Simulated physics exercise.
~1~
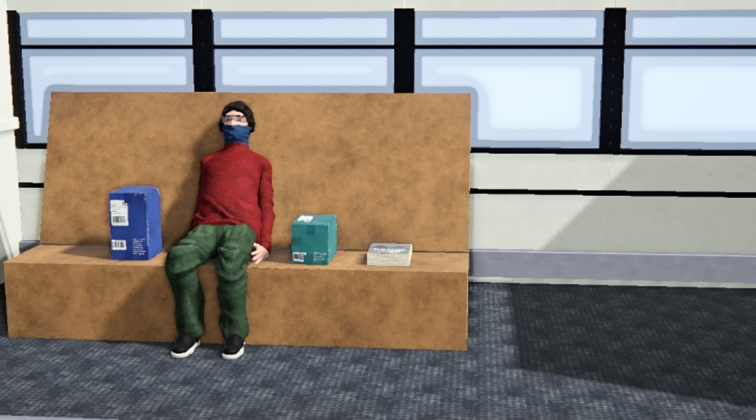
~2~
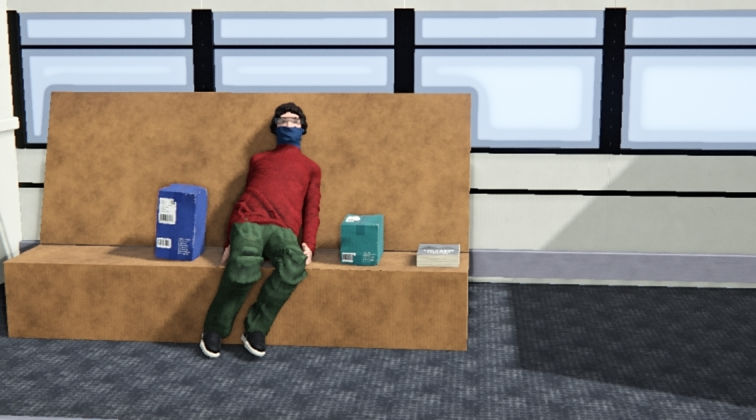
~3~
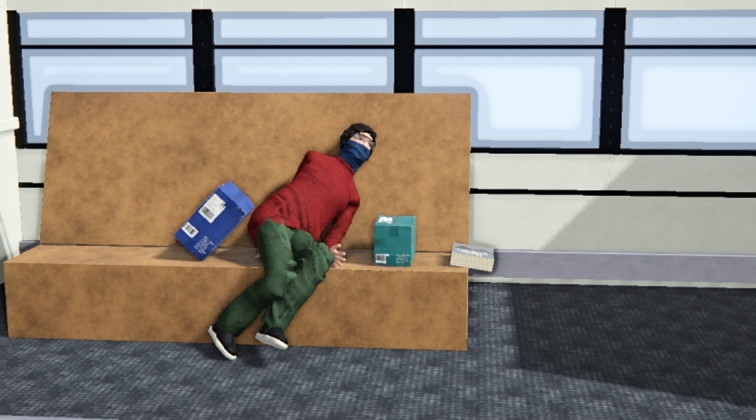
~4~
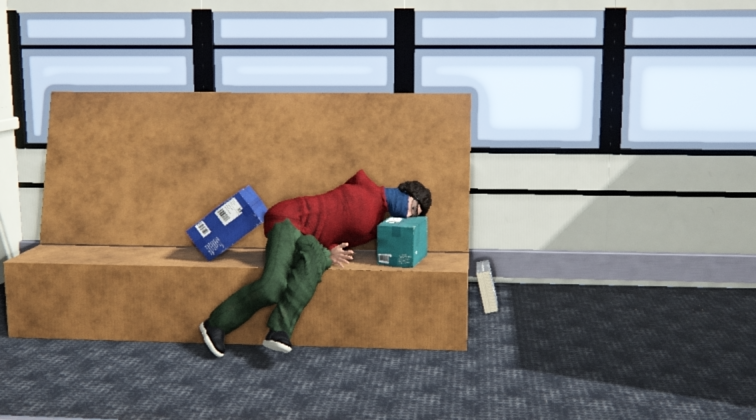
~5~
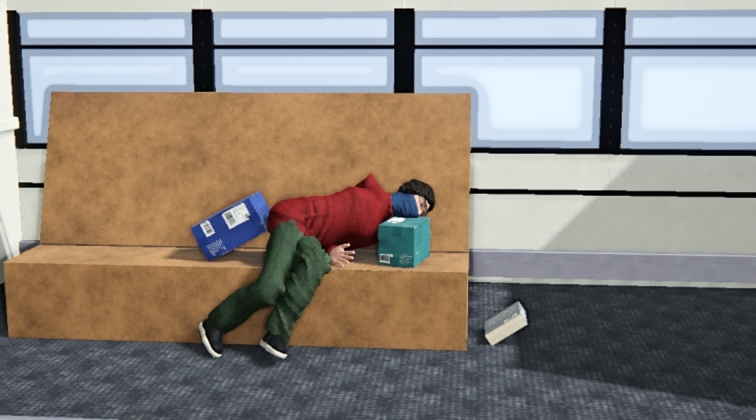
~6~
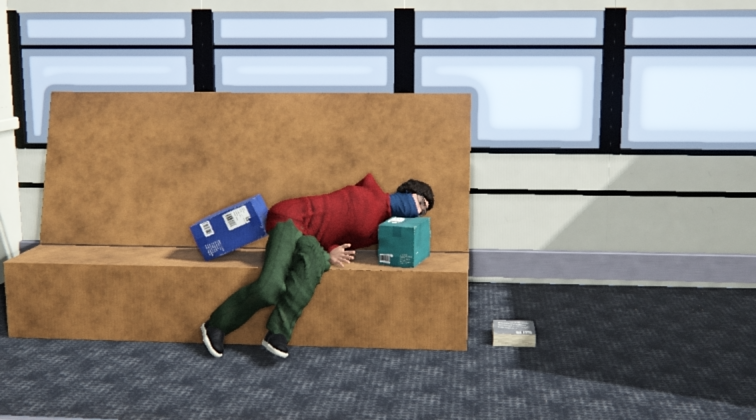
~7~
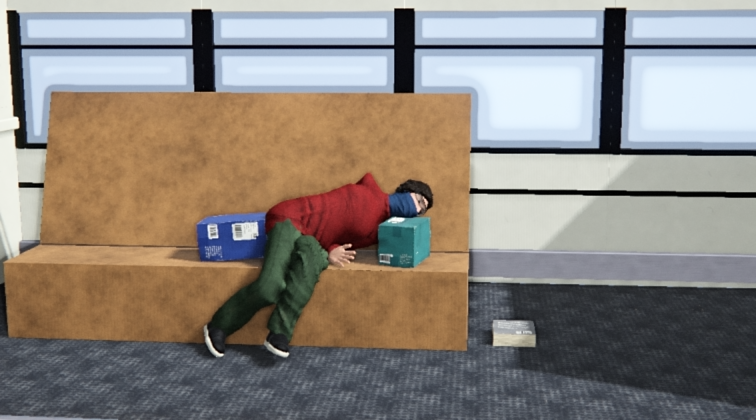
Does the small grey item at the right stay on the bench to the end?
No, it slides past the right end of the bench, turns over as it drops, and ends up lying on the floor.
